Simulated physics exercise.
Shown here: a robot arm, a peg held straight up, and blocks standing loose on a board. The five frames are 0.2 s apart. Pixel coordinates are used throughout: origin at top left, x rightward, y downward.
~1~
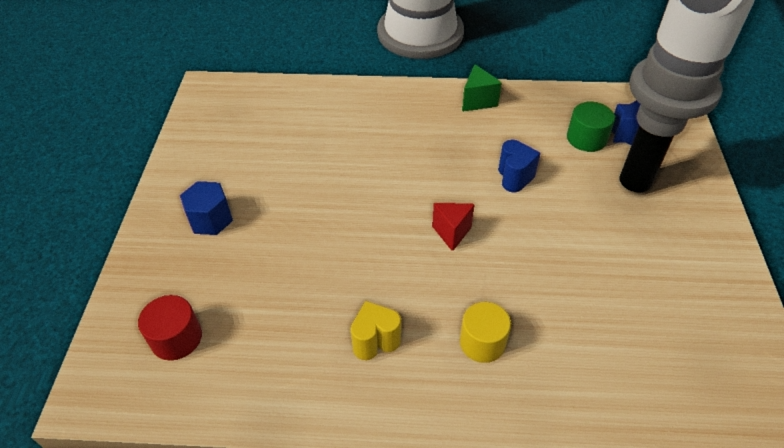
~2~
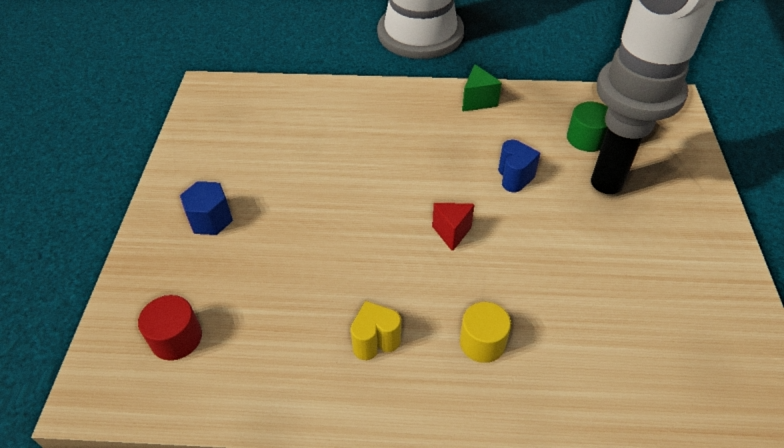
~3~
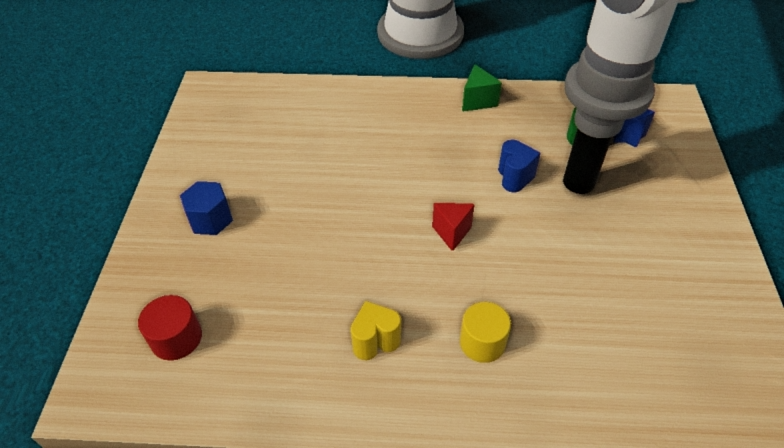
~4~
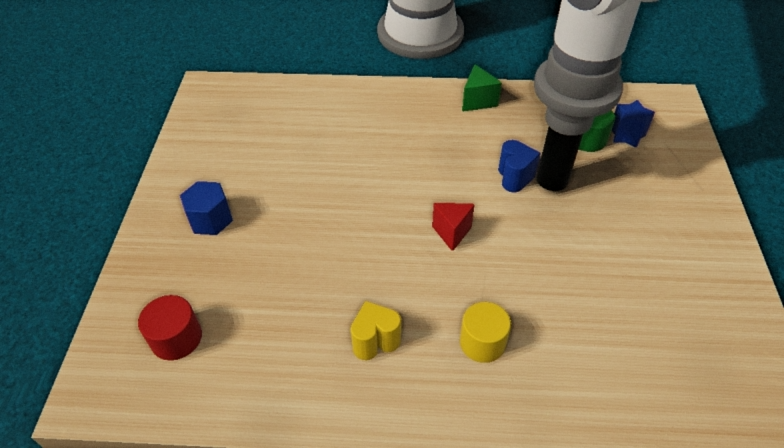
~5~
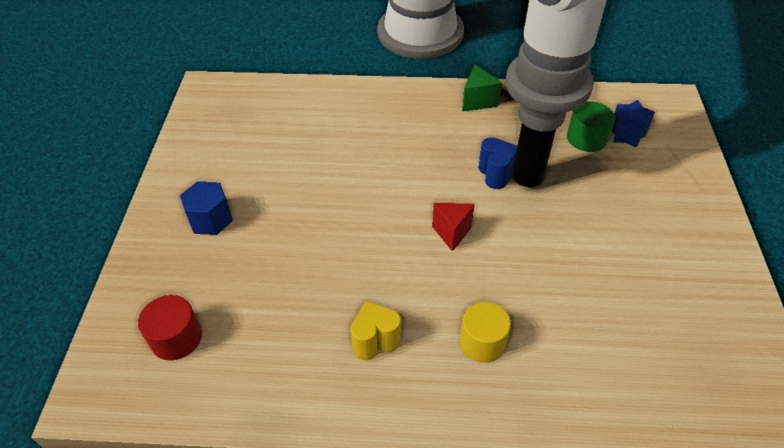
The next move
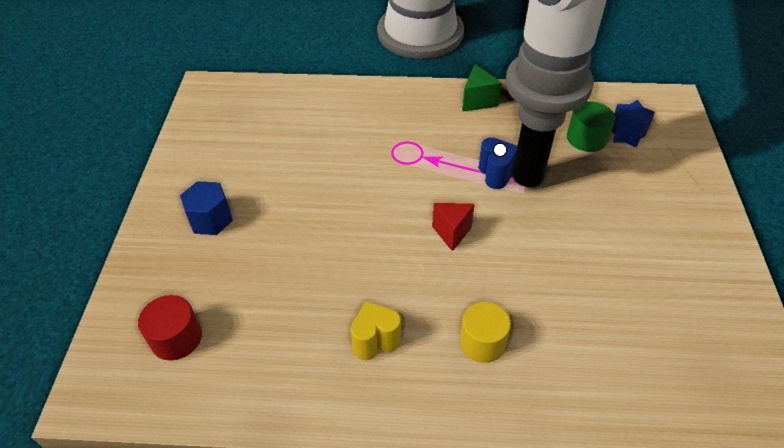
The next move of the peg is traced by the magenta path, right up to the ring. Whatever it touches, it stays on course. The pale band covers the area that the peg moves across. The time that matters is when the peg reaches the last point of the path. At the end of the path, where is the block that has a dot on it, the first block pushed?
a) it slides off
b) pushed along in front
b - pushed along in front.
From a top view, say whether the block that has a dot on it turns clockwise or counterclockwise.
Viewed from overhead, the block that has a dot on it winds up turned anticlockwise.
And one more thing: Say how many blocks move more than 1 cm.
By the end, one block will have moved.
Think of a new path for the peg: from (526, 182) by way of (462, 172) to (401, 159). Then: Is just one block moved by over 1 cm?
The answer is yes.
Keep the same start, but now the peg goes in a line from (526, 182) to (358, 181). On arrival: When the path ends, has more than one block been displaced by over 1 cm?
I'd say no.
The drawn path runs from (526, 182) to (407, 153); the dot is on the blue heart-shaped block.
What follows on the original path. One third of the way, peg (485, 167); blue heart-shaped block (457, 142).
Two thirds of the way, peg (446, 157); blue heart-shaped block (417, 133), turned 15° anticlockwise.
At the end, peg (407, 147); blue heart-shaped block (377, 125), turned 25° anticlockwise.
